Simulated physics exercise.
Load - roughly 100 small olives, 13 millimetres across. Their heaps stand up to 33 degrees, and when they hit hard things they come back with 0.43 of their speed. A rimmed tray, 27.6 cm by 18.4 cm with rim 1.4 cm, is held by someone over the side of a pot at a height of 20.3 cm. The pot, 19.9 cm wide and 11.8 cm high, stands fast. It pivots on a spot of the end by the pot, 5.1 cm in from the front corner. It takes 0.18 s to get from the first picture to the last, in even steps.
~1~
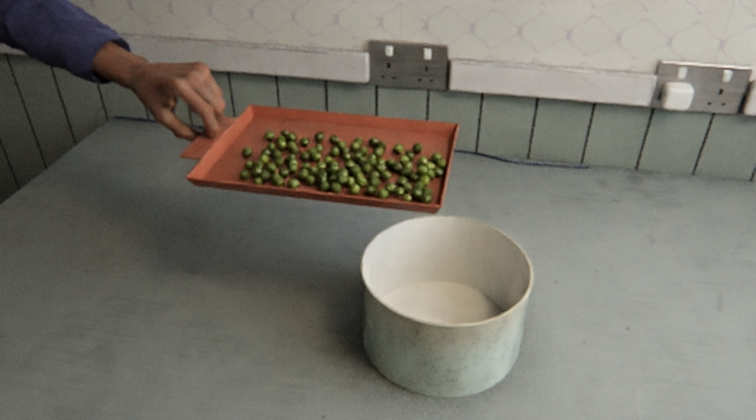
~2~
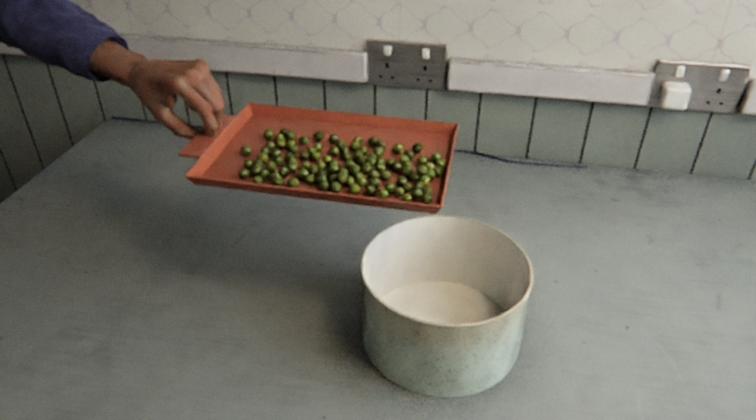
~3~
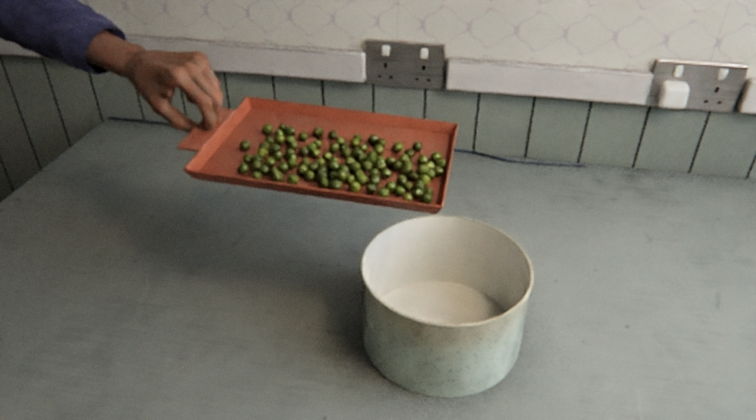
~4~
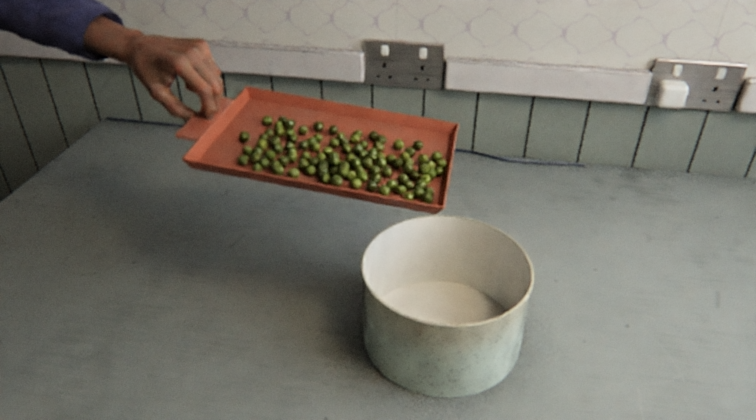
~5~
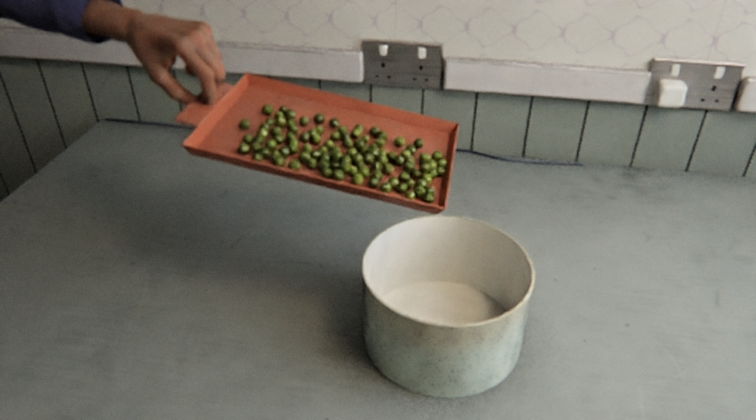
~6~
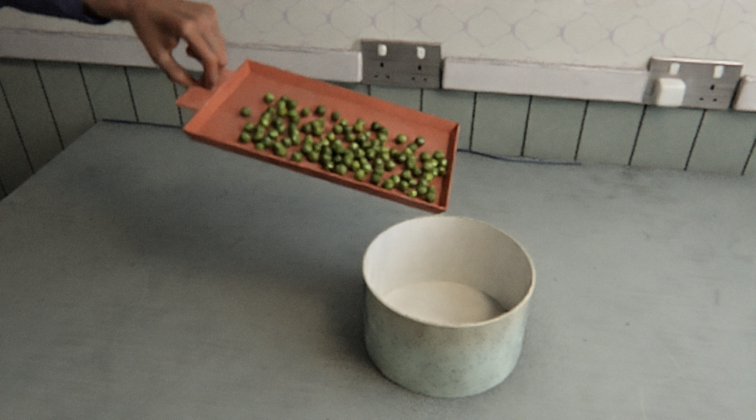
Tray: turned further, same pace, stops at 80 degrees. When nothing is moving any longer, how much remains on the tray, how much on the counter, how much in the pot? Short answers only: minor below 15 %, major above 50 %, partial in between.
Tray: Minor, counter: Partial, pot: Major.
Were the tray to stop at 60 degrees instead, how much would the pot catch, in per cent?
50 per cent.
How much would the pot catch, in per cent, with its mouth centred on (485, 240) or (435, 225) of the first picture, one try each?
Estimates: 90 in a hundred and 70 in a hundred.
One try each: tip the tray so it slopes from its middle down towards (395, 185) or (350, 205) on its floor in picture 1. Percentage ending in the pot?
The share comes to about 100 in a hundred, then about 70 in a hundred.
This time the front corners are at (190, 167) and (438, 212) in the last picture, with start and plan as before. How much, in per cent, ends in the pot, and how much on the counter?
Pot 65 % / counter 35 %.
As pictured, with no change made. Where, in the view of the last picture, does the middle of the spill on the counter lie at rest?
It comes to rest with its centre close to (503, 269).
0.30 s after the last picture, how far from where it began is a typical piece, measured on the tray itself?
About 5 cm.
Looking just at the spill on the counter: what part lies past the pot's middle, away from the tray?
Some 90 per cent.
Then, 0.30 s after the last picture, tilt 47 degrees; the tray holds 100 %, the pot 0 %.
Then, 0.49 s after the last picture, tilt 68 degrees; the tray holds 75 %, the pot 0 %.
Then, 0.81 s after the last picture, tilt 80 degrees; the tray holds 5 %, the pot 60 %.
In the end, tray 0 %, counter 30 %, pot 70 %.
